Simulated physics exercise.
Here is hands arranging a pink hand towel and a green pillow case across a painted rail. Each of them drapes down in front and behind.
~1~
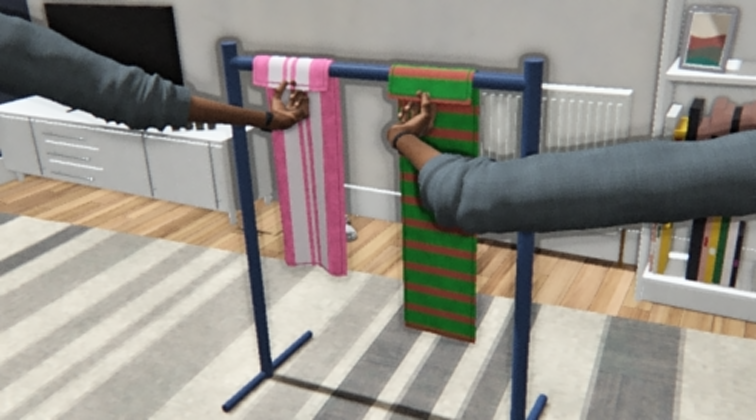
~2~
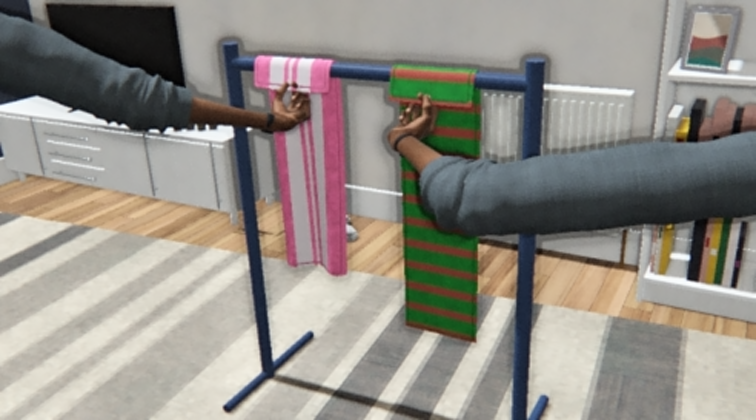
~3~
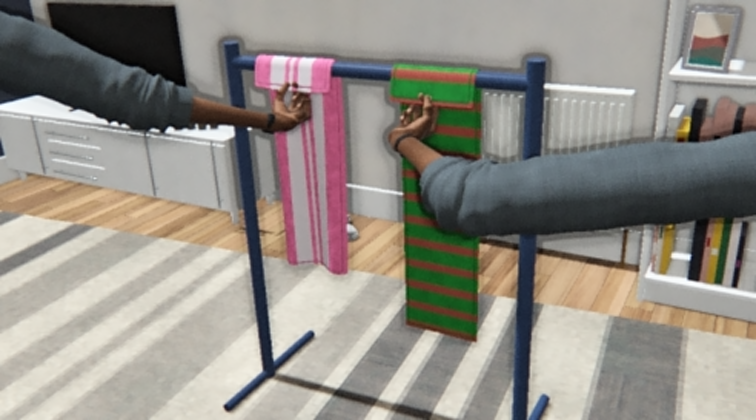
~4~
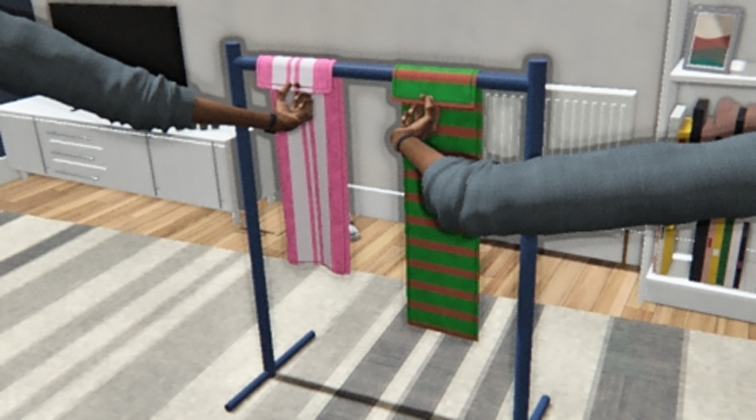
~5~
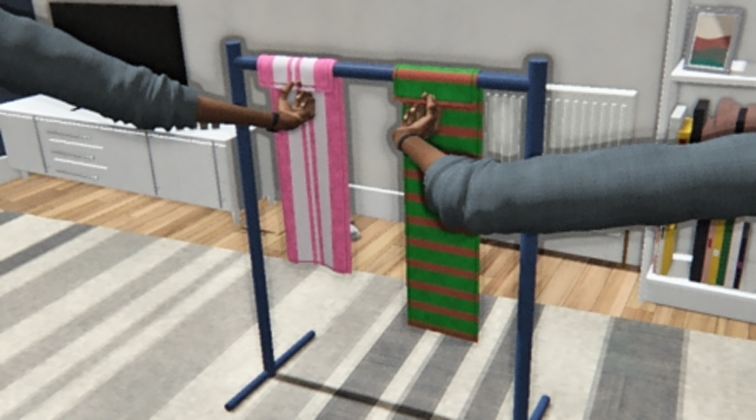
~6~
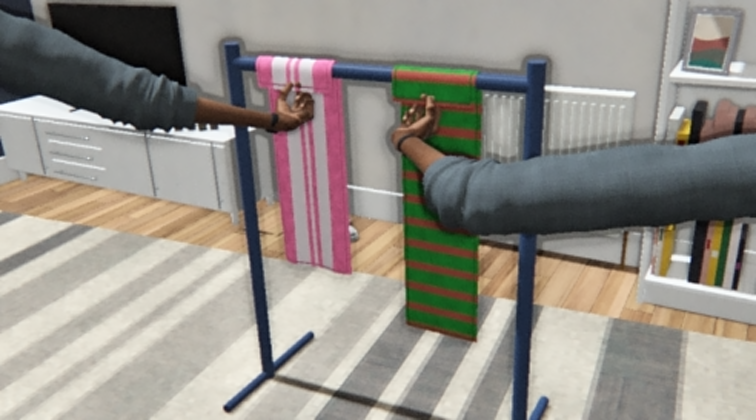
Two hands in grey-blue sleeves barely shift as they touch a pink-and-white striped cloth on the left and a green cloth with reddish-brown stripes on the right. Both cloths hang over a dark blue rail, each with a short flap in front and a longer length behind, swaying only very slightly. The steady view looks slightly down into a living room with a striped rug, white cabinet, radiator and bookshelf.
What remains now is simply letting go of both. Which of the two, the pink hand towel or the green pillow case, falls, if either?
Pink hand towel - falls. Green pillow case - falls.
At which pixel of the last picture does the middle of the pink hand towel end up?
About (329, 386) in the last view.
Then, 0.46 s past the final frame, hand towel clear of the rail and dropping near (320, 283); pillow case clear of the rail and dropping near (441, 305).
Then, 0.70 s past the final frame, hand towel in a heap on the floor near (329, 384); pillow case in a heap on the floor.
When it is over, hand towel in a heap on the floor near (329, 386); pillow case in a heap on the floor. The pink hand towel is pulled off by its long side and the green pillow case slides off.
